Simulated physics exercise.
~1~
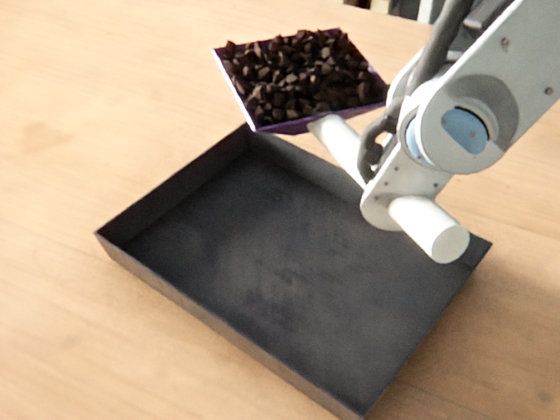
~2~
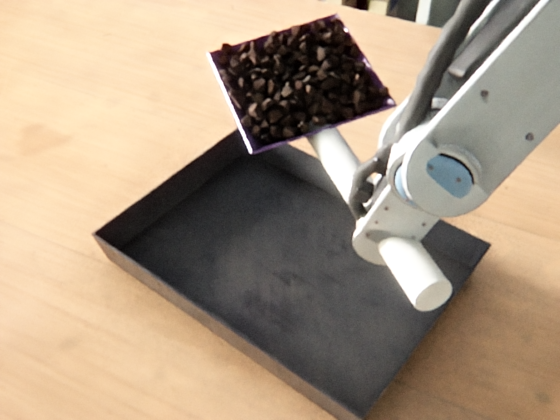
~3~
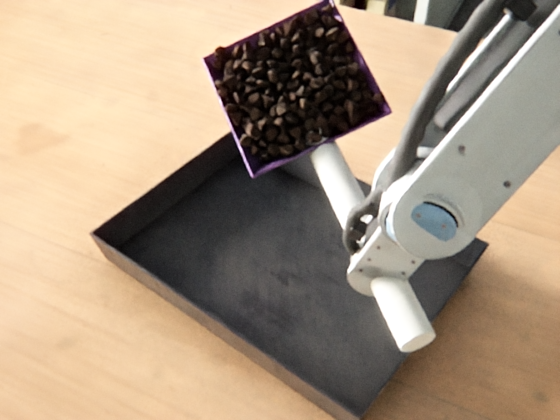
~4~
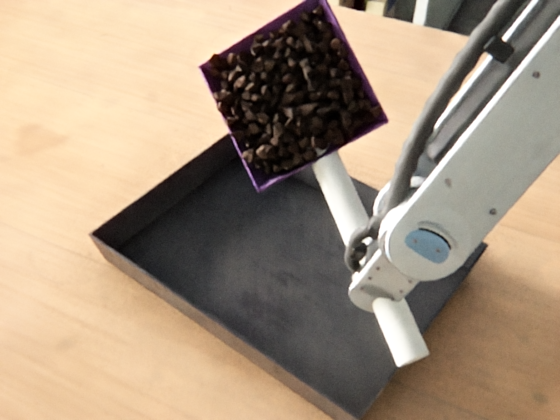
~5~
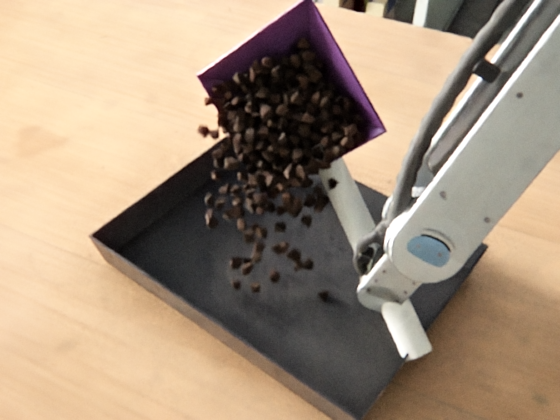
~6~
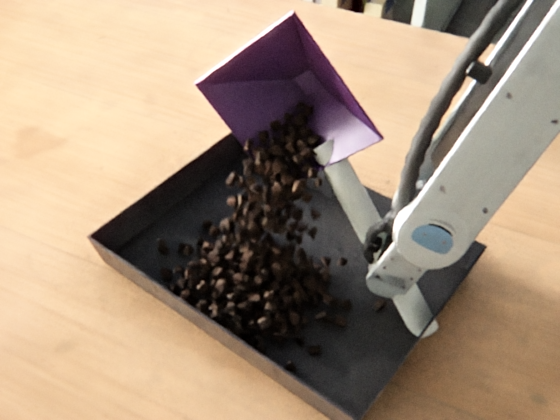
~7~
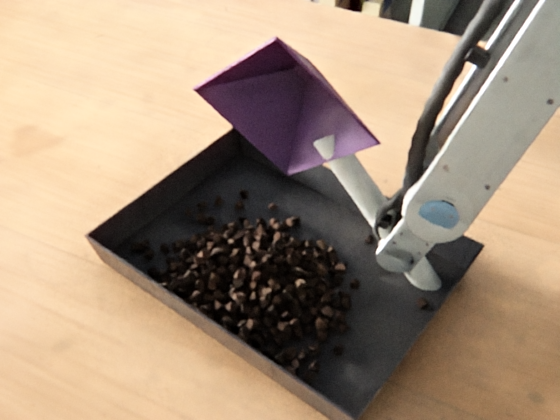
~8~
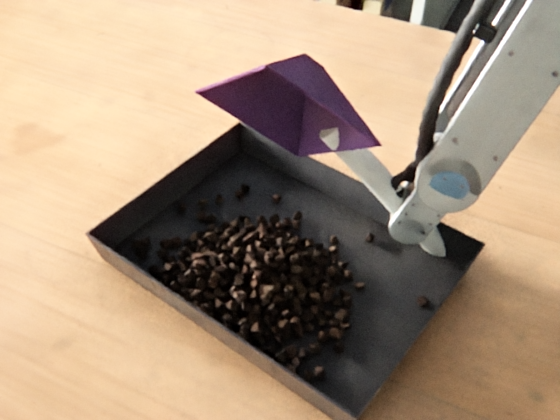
At first, a pale robotic arm holds a purple scoop full of dark brown crumbs above the far side of an empty dark tray on a wooden table. The arm steadily tips the scoop toward the viewer, and the crumbs stay inside as it leans further. Then they begin to slide over the lower edge and tumble down into the tray. As the tilt grows, the rest pours out in a thick stream, baring the purple inside. The scoop keeps turning until it is upside down and empty, while the crumbs rest in a broad heap with a few strays around it.
